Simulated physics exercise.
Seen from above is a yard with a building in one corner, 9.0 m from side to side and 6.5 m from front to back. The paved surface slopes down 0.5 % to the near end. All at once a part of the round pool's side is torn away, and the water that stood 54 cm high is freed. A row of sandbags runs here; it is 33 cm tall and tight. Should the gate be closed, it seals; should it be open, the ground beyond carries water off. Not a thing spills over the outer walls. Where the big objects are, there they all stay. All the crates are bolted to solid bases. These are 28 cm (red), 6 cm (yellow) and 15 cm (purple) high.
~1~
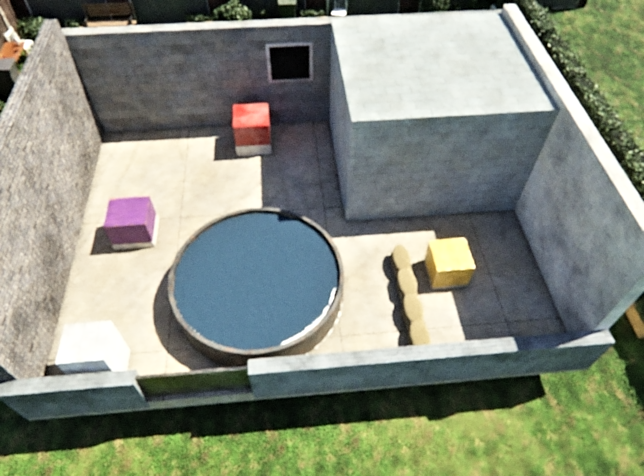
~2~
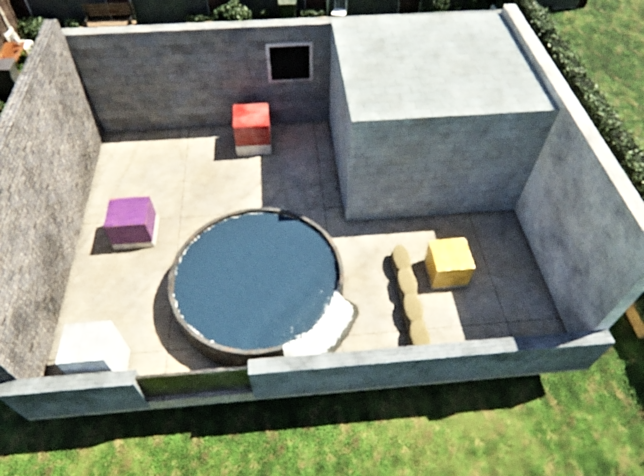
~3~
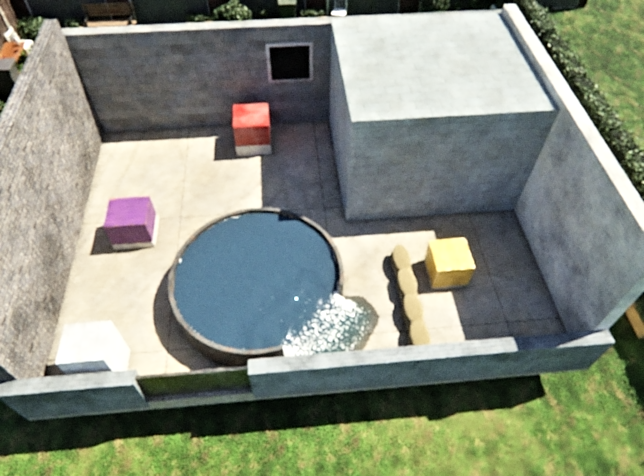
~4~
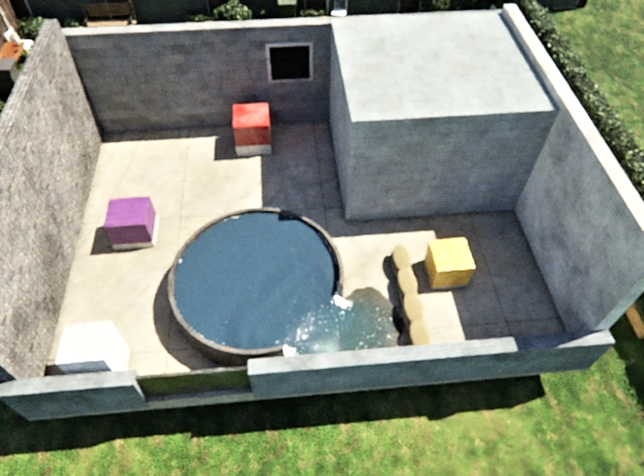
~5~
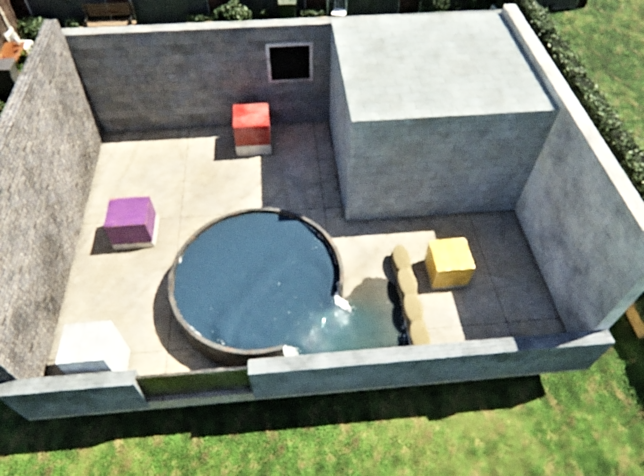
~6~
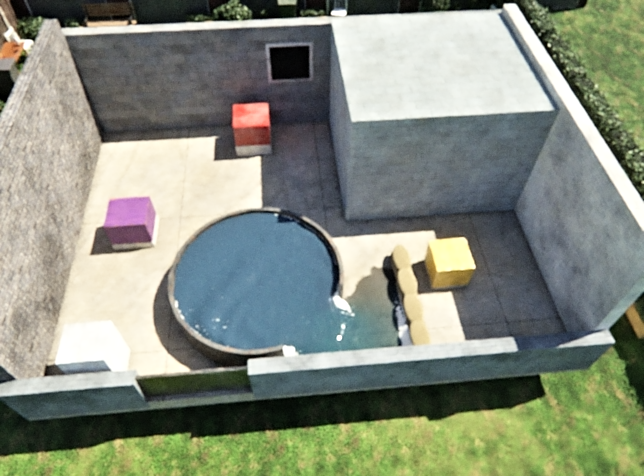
In a walled, paved yard seen from above, a round pool of still blue water stands among red, purple and yellow blocks. Water bursts from its lower right side in a white, foaming patch, then spreads rightward across the paving, thinning to a clearer sheet that reaches the row of sandbags.
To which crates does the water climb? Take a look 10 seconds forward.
Red crate no; yellow crate yes; purple crate no.
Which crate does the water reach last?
That would be the purple one.
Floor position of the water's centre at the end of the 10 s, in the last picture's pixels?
Centre: Approx. (300, 262) px.
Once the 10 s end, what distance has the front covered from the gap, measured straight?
Some 7.4 metres from the gap.
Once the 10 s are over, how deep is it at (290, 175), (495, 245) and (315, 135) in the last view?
Depths: About 4, 11 and 6 centimetres.
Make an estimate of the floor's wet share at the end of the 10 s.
About 100 per cent.
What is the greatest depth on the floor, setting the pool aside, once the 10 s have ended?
Around 18 centimetres.
A moment later water covers 15 % of the floor and is deepest (56 cm) near (410, 355); red plinth not reached, yellow plinth not reached, purple plinth not reached.
Soon after water covers 30 % of the floor and is deepest (52 cm) near (410, 355); red plinth not reached, yellow plinth reached, purple plinth not reached.
Next water covers 55 % of the floor and is deepest (34 cm) near (410, 355); red plinth reached, yellow plinth reached, purple plinth not reached.
Later on water covers 95 % of the floor and is deepest (24 cm) near (400, 356); red plinth reached, yellow plinth reached, purple plinth reached.
At the end water covers 100 % of the floor and is deepest (18 cm) near (566, 351); highest at the red plinth 11 cm, highest at the yellow plinth 12 cm, highest at the purple plinth 8 cm.
